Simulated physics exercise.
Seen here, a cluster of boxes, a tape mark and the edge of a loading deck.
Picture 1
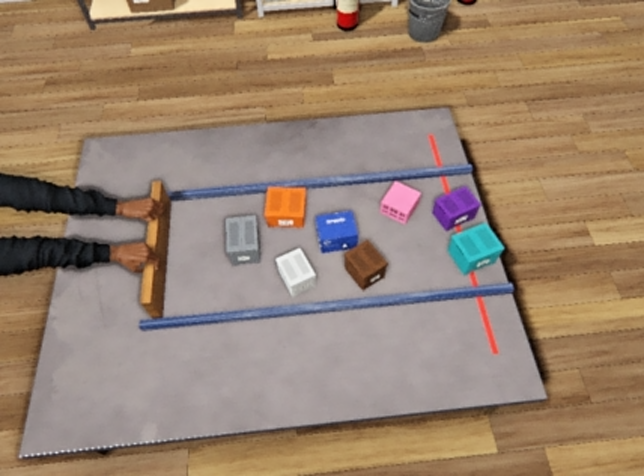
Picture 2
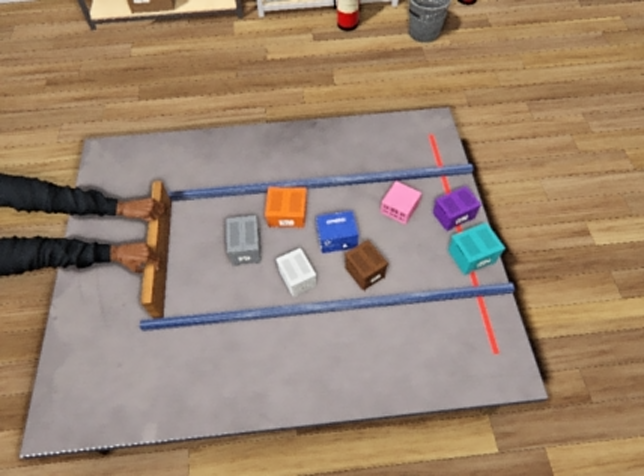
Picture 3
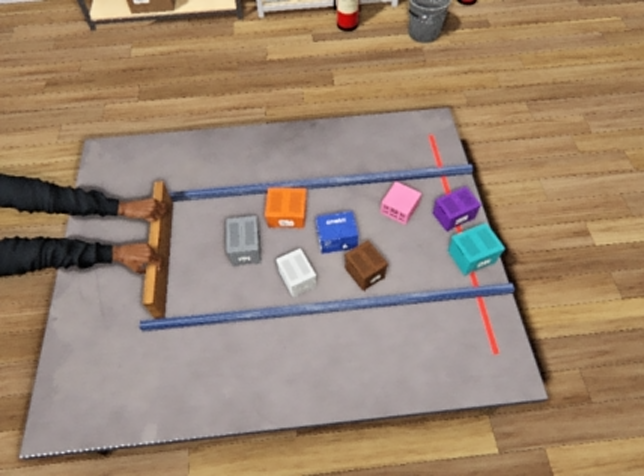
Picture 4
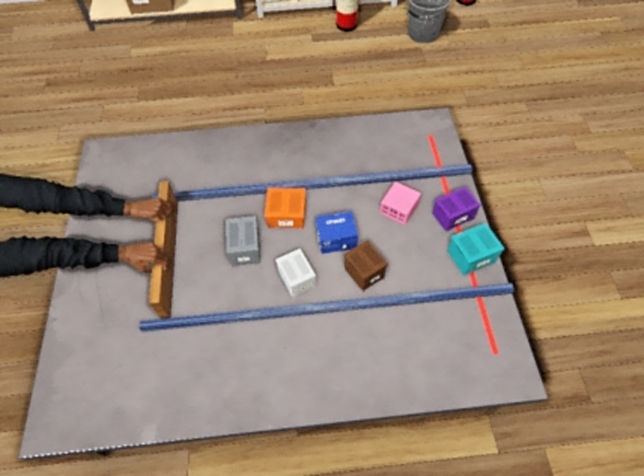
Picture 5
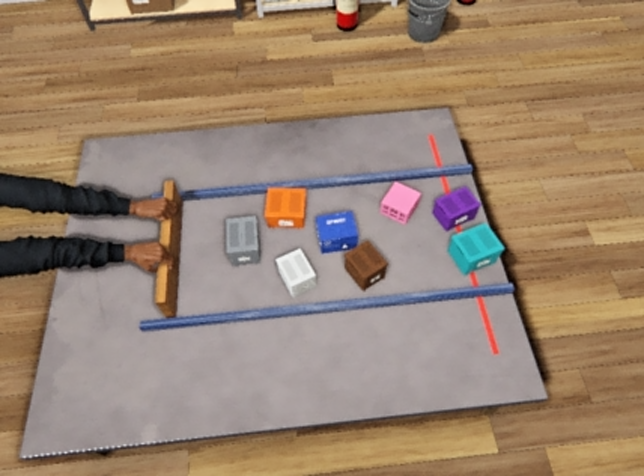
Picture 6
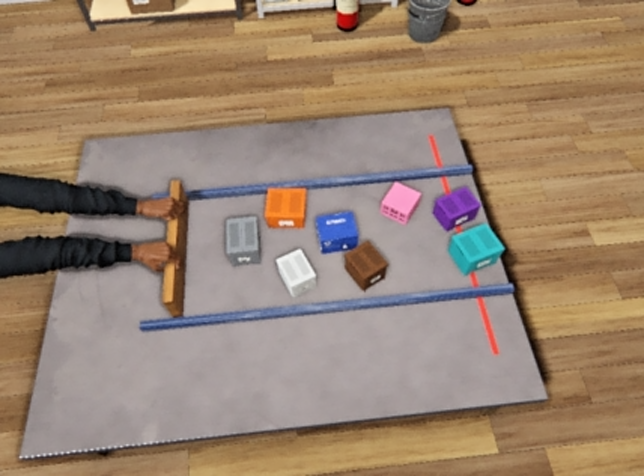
The clip opens on eight coloured boxes spread across a grey deck between two blue rails, with a red tape line at the right and two dark-sleeved arms holding a wooden plank at the left. The hands then slide the plank slowly a short way right toward the grey box, while the boxes stay still.
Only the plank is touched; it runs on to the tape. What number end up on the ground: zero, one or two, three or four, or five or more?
As it turns out, the number that fall off is five or more.
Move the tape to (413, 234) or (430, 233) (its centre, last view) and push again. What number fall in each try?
The counts: 1 and 2.
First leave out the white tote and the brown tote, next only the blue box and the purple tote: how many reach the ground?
3 in the first case, 3 in the second.
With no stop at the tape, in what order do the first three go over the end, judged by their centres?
In order: The purple tote, then the turquoise tote, then the pink crate.
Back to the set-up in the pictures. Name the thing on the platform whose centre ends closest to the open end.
The orange tote ends nearest.
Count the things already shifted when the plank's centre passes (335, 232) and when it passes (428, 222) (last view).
The counts are 5 and 8.
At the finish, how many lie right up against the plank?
3 of them.
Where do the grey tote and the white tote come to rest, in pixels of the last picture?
The grey tote stops around (476, 221); the white tote around (485, 258).
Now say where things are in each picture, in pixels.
In the first picture, turquoise tote (474, 250); purple tote (456, 209); pink crate (400, 203); plank (158, 248); tape (459, 229).
In the second picture, purple tote (456, 209); grey tote (244, 241).
In the third picture, pink crate (401, 203); plank (160, 248).
In the fourth picture, turquoise tote (474, 250); white tote (296, 274).
In the fifth picture, purple tote (456, 209); blue box (337, 233).
In the sixth picture, turquoise tote (475, 250); purple tote (456, 210); pink crate (401, 204); plank (177, 247); tape (459, 230).
Early on, none off yet; turquoise tote at rest near (475, 250); purple tote at rest near (456, 210); pink crate at rest near (401, 204).
A while later, none off yet; turquoise tote at rest near (475, 250); purple tote at rest near (456, 210); pink crate travelled a little near (415, 199).
Finally, the number that fall off is five or more; lost, blue box, brown tote, pink crate, purple tote and turquoise tote.
